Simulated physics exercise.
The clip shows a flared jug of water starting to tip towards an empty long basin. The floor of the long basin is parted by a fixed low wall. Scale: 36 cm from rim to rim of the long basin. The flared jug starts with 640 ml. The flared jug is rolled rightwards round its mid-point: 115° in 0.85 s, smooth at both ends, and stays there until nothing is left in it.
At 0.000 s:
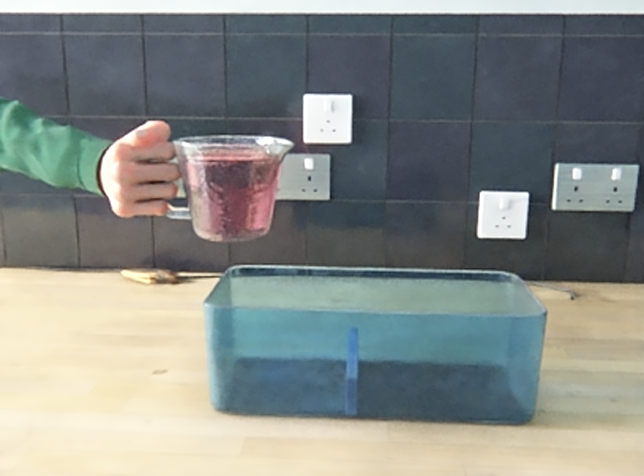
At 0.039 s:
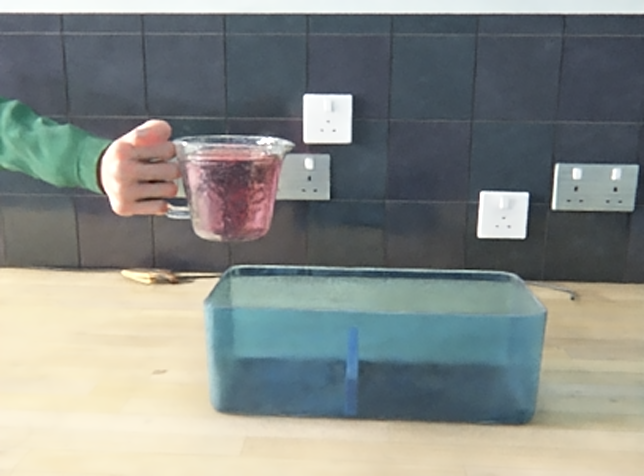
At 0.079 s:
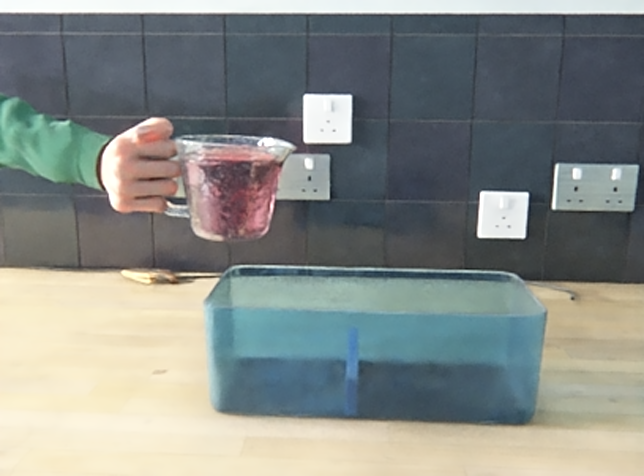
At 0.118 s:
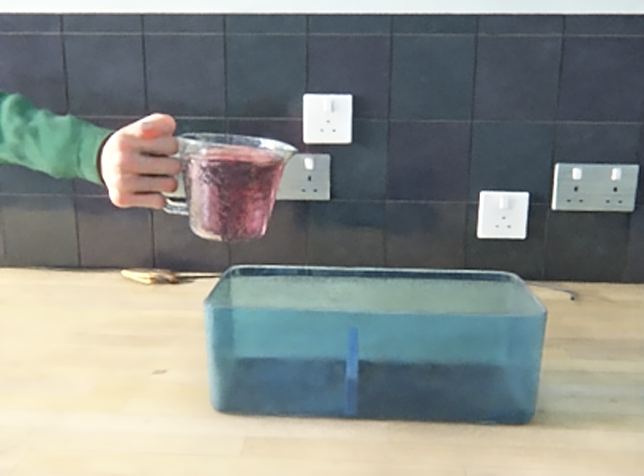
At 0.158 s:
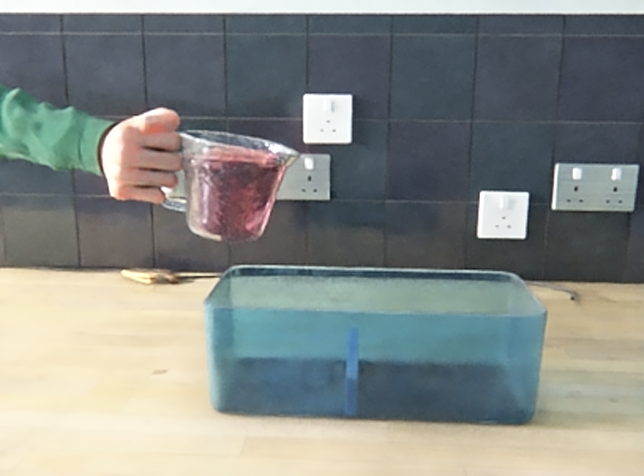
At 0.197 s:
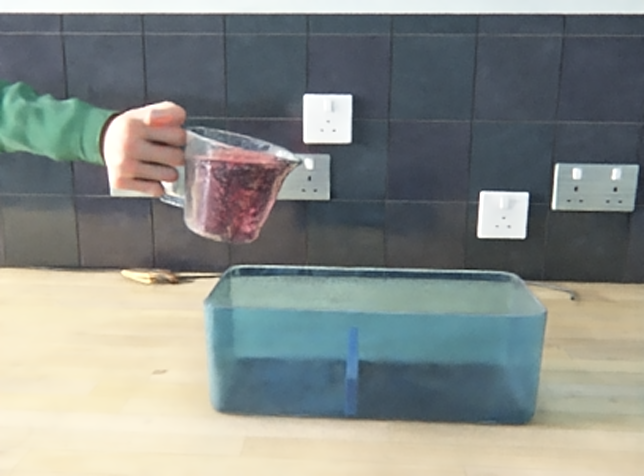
Flared glass jug of pink liquid tilting gradually rightwards in a green-sleeved person's hand above a long blue see-through basin.
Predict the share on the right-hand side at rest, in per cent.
About 30 per cent.
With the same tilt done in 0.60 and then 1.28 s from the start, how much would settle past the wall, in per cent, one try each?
In turn about 25 and 40 per cent.
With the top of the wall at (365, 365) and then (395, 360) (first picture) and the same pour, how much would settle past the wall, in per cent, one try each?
First 25, then 10 per cent.
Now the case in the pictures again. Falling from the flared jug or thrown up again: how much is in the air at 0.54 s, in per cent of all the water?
Near 26 in a hundred.
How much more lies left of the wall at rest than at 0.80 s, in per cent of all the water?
About 3 per cent.
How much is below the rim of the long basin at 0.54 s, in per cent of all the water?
Near 18 in a hundred.
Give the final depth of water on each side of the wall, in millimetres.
Left about 18 mm, right about 6 mm.
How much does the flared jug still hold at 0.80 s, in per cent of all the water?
Some 4 per cent.
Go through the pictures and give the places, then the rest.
In the first picture, tilt 0°; pouring edge (294, 143); surface from (183, 154) to (282, 156); the long basin's rim runs from (217, 286) to (531, 294); the wall's top is at (353, 351).
In the second picture, tilt 1°; pouring edge (295, 144); surface from (184, 154) to (282, 156).
In the third picture, tilt 2°; pouring edge (296, 146); surface from (185, 153) to (283, 157).
In the fourth picture, tilt 5°; pouring edge (298, 150); surface from (186, 152) to (284, 158).
In the fifth picture, tilt 10°; pouring edge (301, 155); surface from (189, 152) to (288, 160).
In the sixth picture, tilt 15°; pouring edge (303, 161); surface from (192, 154) to (293, 162).
By 0.54 s the tilt is 82° and 56 per cent is still to pour, 7 is left of the wall and 11 right of it.
By 0.80 s the tilt is 114° and 4 per cent is still to pour, 65 is left of the wall and 26 right of it.
By 1.06 s the tilt is 115° and 0 per cent is still to pour, 68 is left of the wall and 30 right of it.
By 1.35 s the tilt is 115° and 0 per cent is still to pour, 68 is left of the wall and 30 right of it.
At rest 68 per cent lies left of the wall, 30 right of it and 1 outside.
